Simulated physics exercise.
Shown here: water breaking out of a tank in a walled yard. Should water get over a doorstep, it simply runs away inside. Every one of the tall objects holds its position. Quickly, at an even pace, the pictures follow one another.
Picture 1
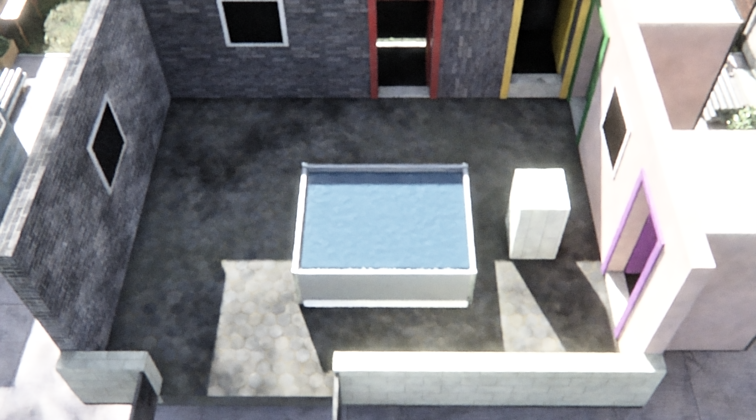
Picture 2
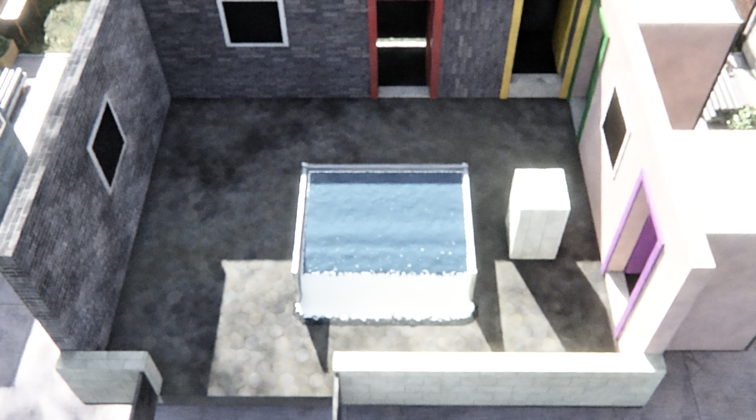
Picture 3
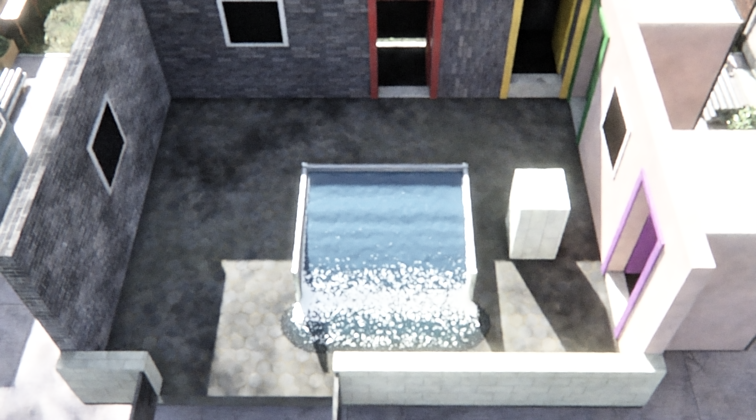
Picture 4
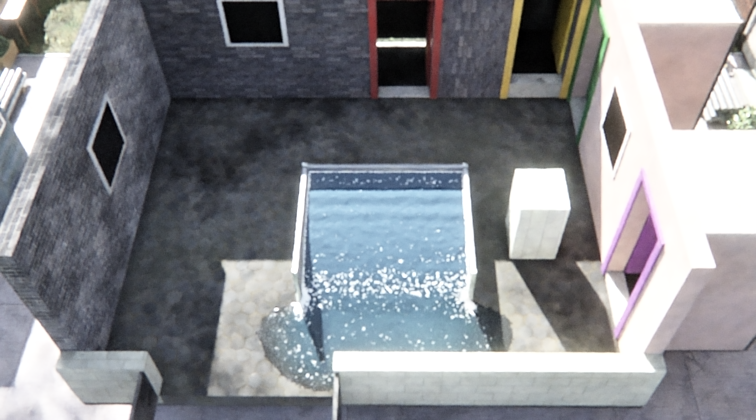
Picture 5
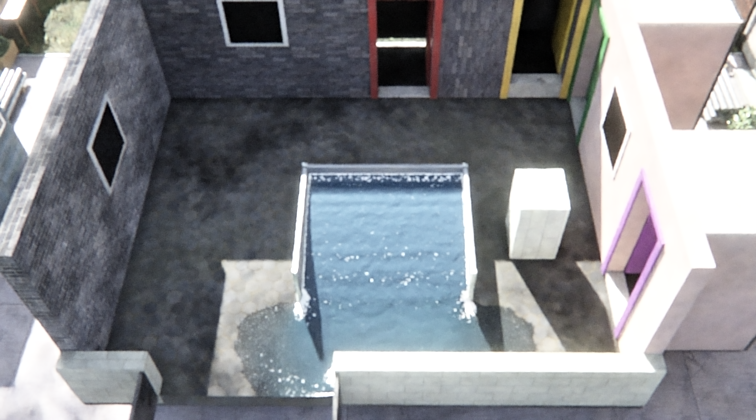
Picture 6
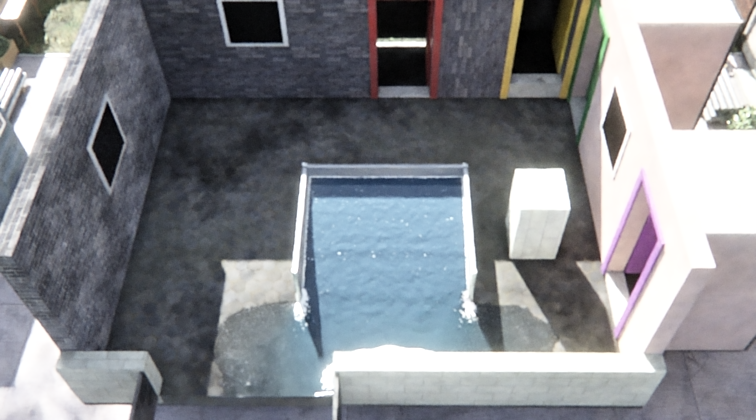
We see a tank of blue water in a walled yard, beside a white block; its front side gives way and water pours out, foaming and spreading over the ground to the low front wall as the level inside drops.
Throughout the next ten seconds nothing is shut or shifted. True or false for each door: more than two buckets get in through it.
The yellow door: False; the red door: False; the green door: False; the purple door: True.
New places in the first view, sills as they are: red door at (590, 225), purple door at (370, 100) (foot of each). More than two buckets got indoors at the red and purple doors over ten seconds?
Red is flooded, purple is not flooded.
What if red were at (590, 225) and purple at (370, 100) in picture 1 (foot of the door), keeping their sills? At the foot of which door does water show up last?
Answer: The one in purple.
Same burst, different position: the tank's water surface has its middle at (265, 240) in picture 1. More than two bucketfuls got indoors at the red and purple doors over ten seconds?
Checking both: Red door remains within limits, purple door remains within limits.
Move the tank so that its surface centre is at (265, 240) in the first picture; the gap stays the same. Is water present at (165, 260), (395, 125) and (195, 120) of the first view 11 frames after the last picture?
Going through the three spots in turn: Gets wet, stays untouched, stays untouched.
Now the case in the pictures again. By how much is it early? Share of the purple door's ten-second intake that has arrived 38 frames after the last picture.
That comes out to 100 per cent by my count.
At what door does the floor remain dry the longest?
I'd go with the one in red.
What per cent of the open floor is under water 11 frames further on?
Roughly 25 percent, I reckon.
A moment on, water covers 20 % of the floor; the yellow door not reached, the red door not reached, the green door not reached, the purple door not reached.
Next, water covers 25 % of the floor; the yellow door not reached, the red door not reached, the green door not reached, the purple door under two buckets in.
Then, water covers 45 % of the floor; the yellow door wet at the sill, nothing in, the red door not reached, the green door wet at the sill, nothing in, the purple door far over two buckets in.
Later, water covers 80 % of the floor; the yellow door wet at the sill, nothing in, the red door wet at the sill, nothing in, the green door under two buckets in, the purple door far over two buckets in.
In the end, water covers 100 % of the floor; the yellow door wet at the sill, nothing in, the red door wet at the sill, nothing in, the green door under two buckets in, the purple door far over two buckets in.
